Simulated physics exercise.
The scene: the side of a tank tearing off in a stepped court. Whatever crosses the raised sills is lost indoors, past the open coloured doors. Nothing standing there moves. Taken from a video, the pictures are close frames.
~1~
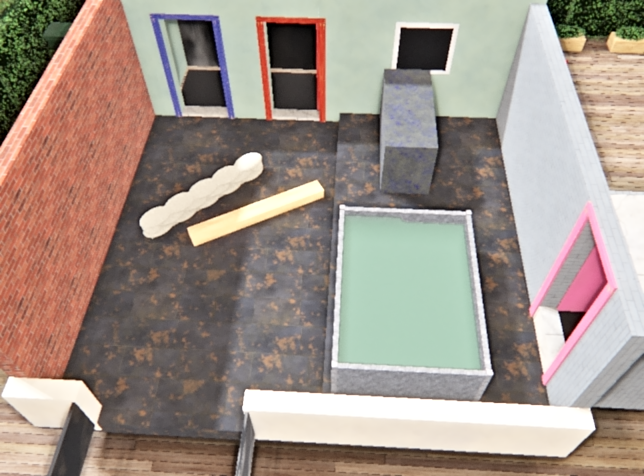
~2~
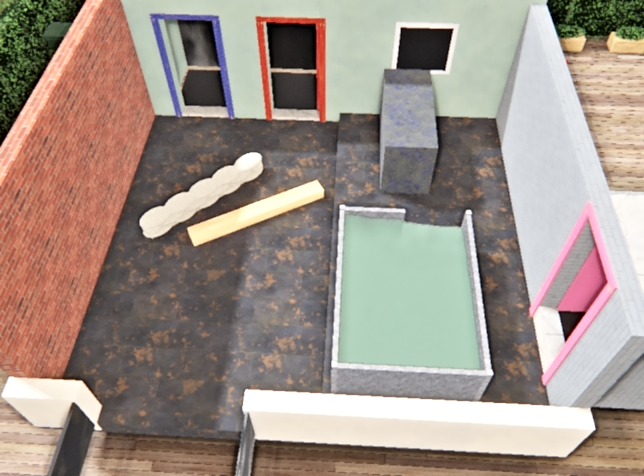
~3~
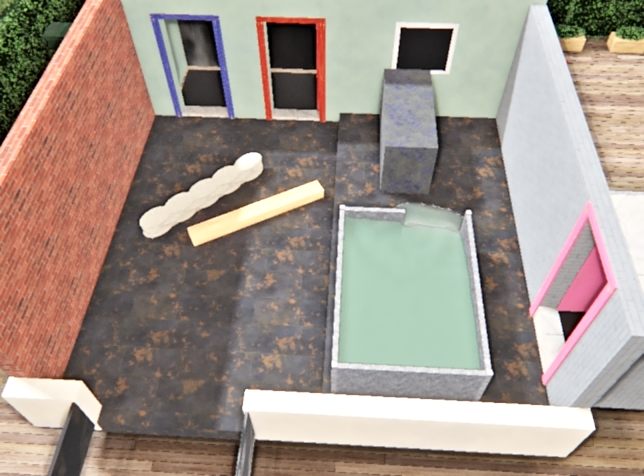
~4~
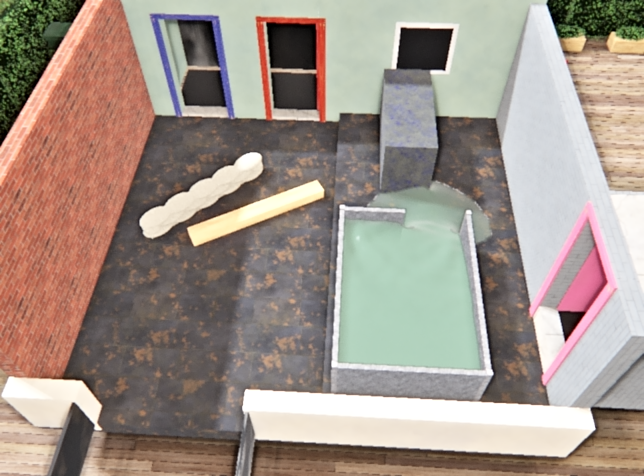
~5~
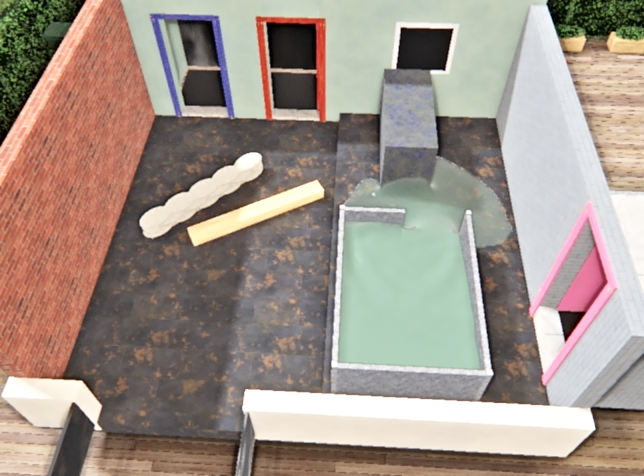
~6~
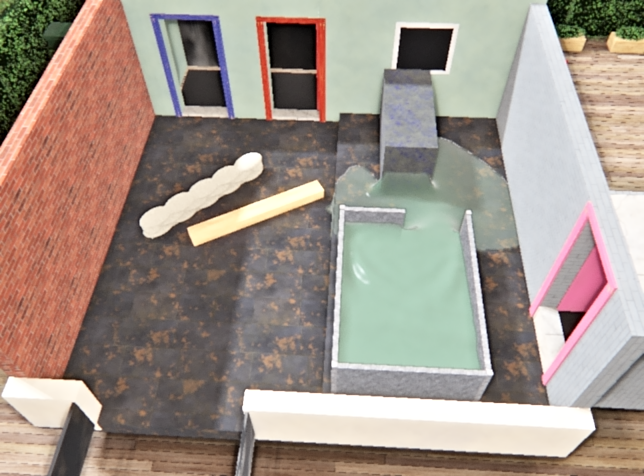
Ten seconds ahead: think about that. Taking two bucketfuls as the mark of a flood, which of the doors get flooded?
The red door stays below the mark, the blue door stays below the mark, the pink door stays below the mark.
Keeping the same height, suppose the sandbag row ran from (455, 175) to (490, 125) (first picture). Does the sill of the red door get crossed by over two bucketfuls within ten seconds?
My reading is that red stays within the limit.
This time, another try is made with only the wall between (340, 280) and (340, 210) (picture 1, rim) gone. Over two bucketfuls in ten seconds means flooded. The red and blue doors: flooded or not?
In brief, the red exceeds the mark and the blue exceeds the mark.
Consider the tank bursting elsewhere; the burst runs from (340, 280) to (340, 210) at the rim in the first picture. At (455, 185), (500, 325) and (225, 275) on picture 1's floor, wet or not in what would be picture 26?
In turn: Untouched, untouched, swamped.
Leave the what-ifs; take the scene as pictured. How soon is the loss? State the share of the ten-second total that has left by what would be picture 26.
Roughly 0 %.
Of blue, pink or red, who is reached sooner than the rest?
I'd say the red-painted one.
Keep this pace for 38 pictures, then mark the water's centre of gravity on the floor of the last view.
It is around (382, 264).
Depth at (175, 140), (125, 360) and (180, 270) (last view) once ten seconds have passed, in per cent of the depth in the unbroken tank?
Approx. values, in order: 6 %, 12 %, 6 %.
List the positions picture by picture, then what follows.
The first picture shows still water in the water tank at (407, 285).
In the second picture, water pours out on the water tank's far side and has run to a hidden place.
In the third picture, water pours out on the water tank's far side and has run to (412, 207).
In the fourth picture, the front is at (440, 186), out from the gap on the water tank's far side.
In the fifth picture, water pours out on the water tank's far side and has run to (437, 161).
In the sixth picture, the front is at (442, 142), out from the gap on the water tank's far side.
A moment on, water covers 20 % of the floor; the red door not reached, the blue door not reached, the pink door not reached.
Next, water covers 30 % of the floor; the red door not reached, the blue door not reached, the pink door not reached.
Then, water covers 50 % of the floor; the red door under two buckets in, the blue door wet at the sill, nothing in, the pink door wet at the sill, nothing in.
Later, water covers 70 % of the floor; the red door under two buckets in, the blue door wet at the sill, nothing in, the pink door wet at the sill, nothing in.
In the end, water covers 80 % of the floor; the red door under two buckets in, the blue door wet at the sill, nothing in, the pink door wet at the sill, nothing in.
